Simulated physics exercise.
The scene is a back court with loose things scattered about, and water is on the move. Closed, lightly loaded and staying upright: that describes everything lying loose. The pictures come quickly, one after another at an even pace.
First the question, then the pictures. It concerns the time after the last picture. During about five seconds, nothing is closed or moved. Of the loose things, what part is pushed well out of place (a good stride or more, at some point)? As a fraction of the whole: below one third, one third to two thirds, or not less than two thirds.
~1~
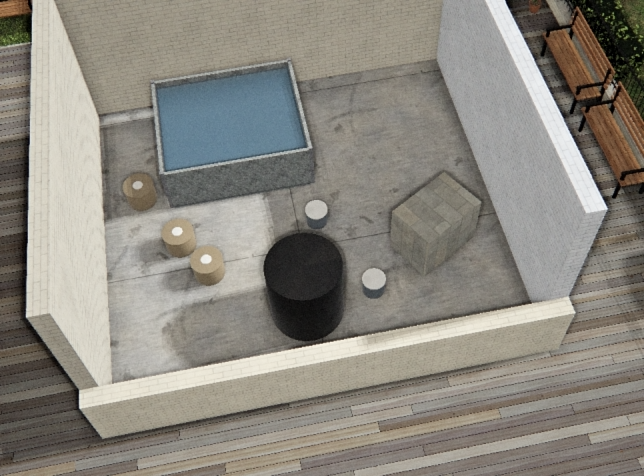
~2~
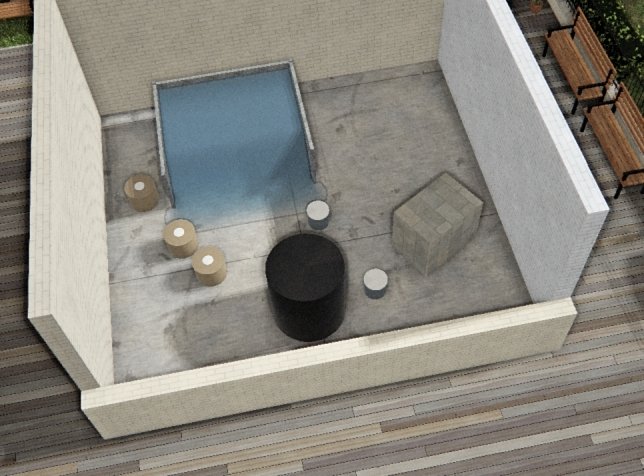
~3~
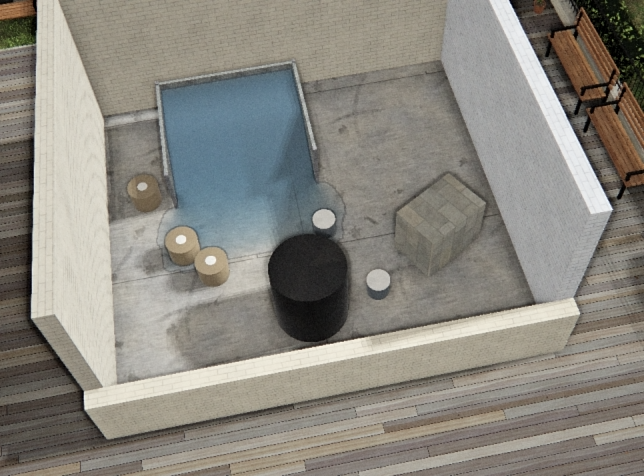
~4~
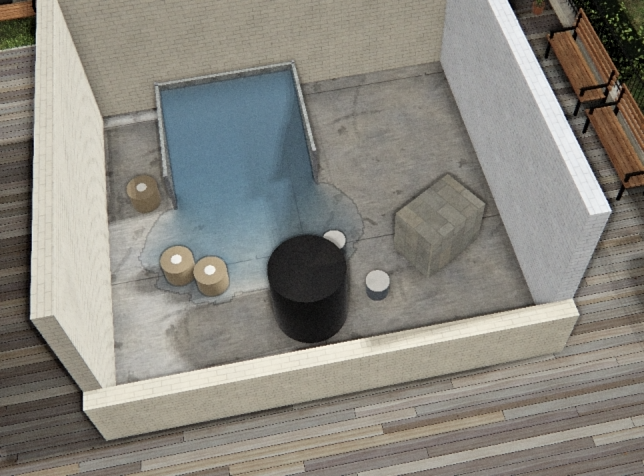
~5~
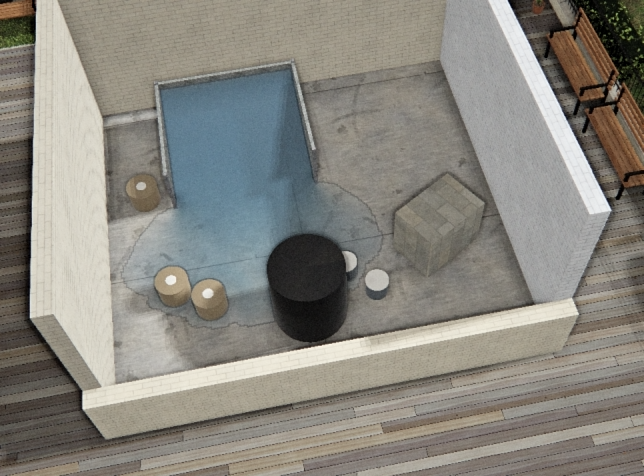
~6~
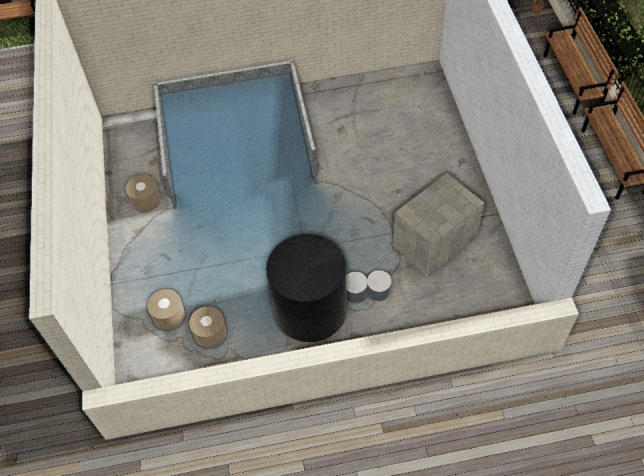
The portion moved well away reaches the top third.
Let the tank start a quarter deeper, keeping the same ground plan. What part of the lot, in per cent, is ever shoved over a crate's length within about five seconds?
Close to 100 %.
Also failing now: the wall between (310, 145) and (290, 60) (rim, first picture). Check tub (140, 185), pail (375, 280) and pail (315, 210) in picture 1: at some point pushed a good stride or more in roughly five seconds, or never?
Order as asked: Not sent that far; not sent that far; sent that far.
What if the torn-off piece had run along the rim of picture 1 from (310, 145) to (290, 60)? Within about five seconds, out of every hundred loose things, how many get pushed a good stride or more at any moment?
Roughly 60 per cent.
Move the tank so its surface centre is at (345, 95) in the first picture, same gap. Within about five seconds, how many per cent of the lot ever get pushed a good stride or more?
I'd put it close to 100 percent.
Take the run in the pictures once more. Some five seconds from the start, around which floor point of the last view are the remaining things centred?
(266, 188).
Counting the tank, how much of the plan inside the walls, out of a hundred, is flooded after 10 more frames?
Estimate: Close to 60 in a hundred.
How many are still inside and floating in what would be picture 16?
4.
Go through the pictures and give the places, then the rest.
The first picture shows a pail at (316, 209), on the bottom; a tub at (177, 232), on the bottom; 0 of 5 have shifted.
The second picture shows a pail at (318, 210) rests on the ground; a tub at (179, 232) rests on the ground; 0 of 5 have shifted.
The third picture shows a pail at (324, 218), on the bottom, close to its start; a tub at (181, 240) rests on the ground, close to its start; 2 of 5 have shifted.
The fourth picture shows a pail at (334, 240), on the bottom, a stride from its start; a tub at (176, 260) rests on the ground, a stride from its start; 3 of 5 have shifted.
The fifth picture shows a pail at (345, 261) rests on the ground, a stride from its start; a tub at (171, 280) rests on the ground, a stride from its start; 3 of 5 have shifted.
The sixth picture shows a pail at (355, 282) rests on the ground, a stride from its start; a tub at (164, 304) rests on the ground, a stride from its start; 3 of 5 have shifted.
A moment on, 4 of 5 are well off their spots; 1 afloat.
Next, 4 of 5 are well off their spots; 4 afloat.
Later, 3 of 5 are well off their spots; 4 afloat.
In the end, 4 of 5 are well off their spots, and 5 have been at some point; 5 afloat.
